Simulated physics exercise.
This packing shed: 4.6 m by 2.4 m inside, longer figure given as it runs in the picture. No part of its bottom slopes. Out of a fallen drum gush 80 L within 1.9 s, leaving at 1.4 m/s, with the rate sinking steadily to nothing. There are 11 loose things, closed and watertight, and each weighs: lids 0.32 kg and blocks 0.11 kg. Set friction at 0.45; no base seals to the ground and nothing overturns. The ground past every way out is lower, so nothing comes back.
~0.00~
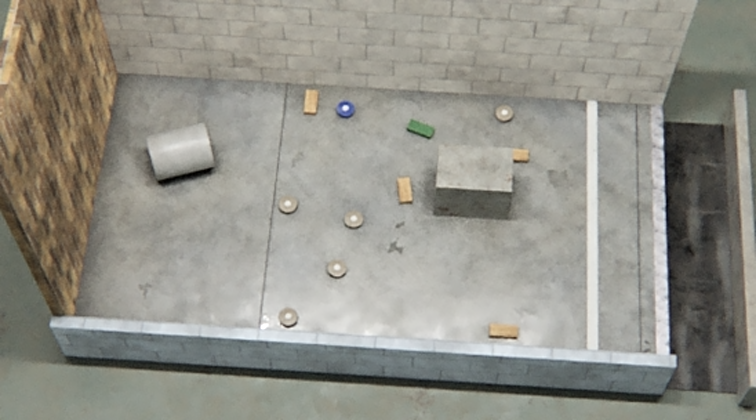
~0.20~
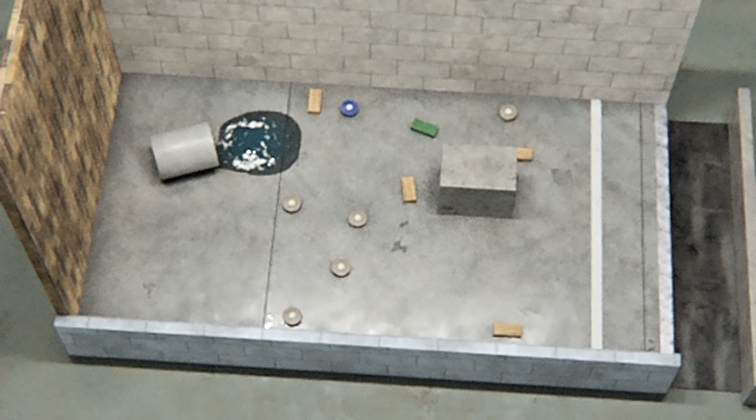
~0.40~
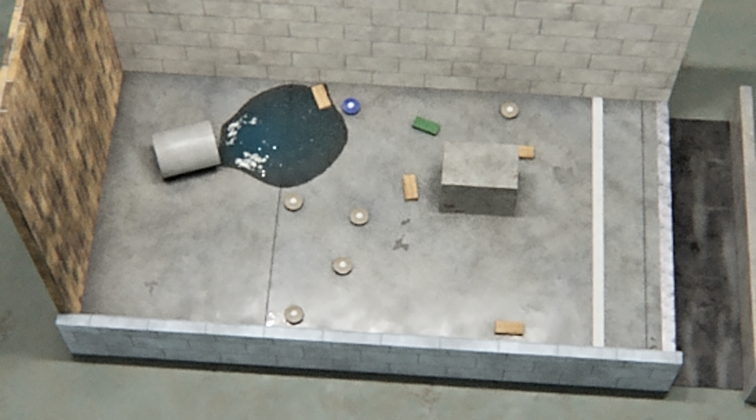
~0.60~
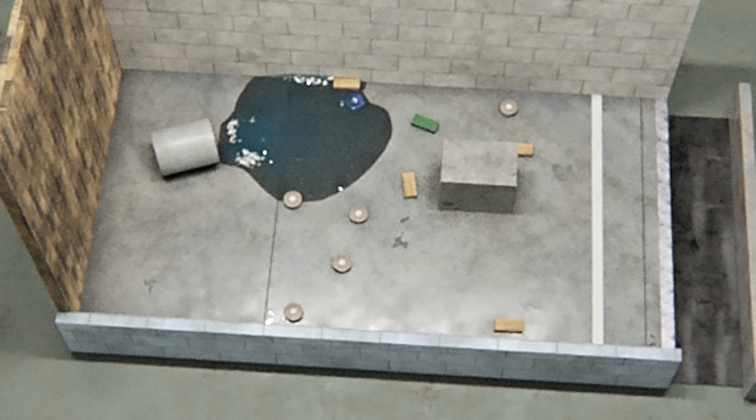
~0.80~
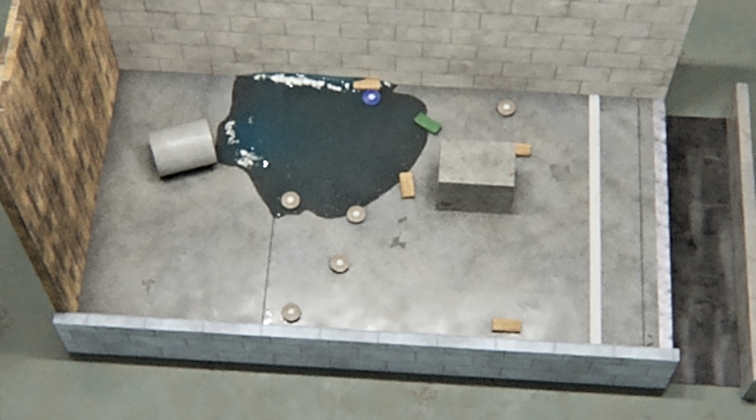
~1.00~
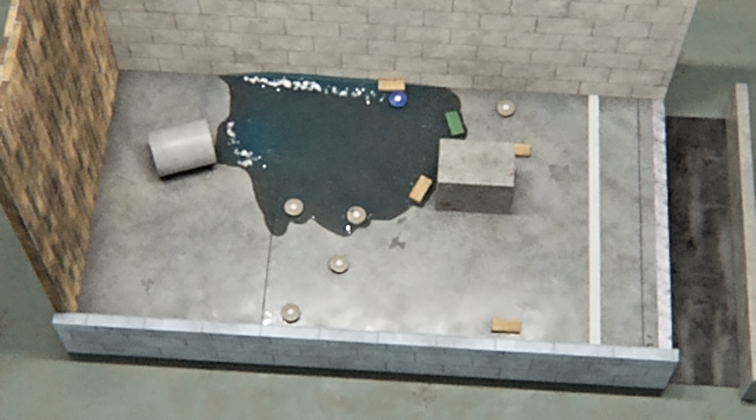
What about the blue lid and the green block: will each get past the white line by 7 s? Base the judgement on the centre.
Blue lid reaches the far side / green block reaches the far side.
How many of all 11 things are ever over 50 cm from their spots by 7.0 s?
8.
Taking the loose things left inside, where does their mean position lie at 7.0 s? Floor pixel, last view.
Near (430, 285).
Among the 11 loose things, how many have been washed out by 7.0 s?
The number I get is 5.
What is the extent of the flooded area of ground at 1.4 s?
I'd put it close to 3.0 m2.
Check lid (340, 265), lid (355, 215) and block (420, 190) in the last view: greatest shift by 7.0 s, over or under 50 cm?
Well, the first one's not that far, the next one's too far and the last one's too far.
After 1.4 s the blue lid is near (465, 112), 1.0 m from its start, afloat; the green block is near (505, 127), 0.7 m from its start, aground; 0 of 11 are over the mark; 3 afloat.
After 3.1 s the blue lid has gone out; the green block has gone out; 5 of 11 are over the mark; 1 afloat.
After 4.9 s the blue lid has gone out; the green block has gone out; 5 of 11 are over the mark; 1 afloat.
After 7.0 s the blue lid has gone out; the green block has gone out; 7 of 11 are over the mark; 2 afloat.
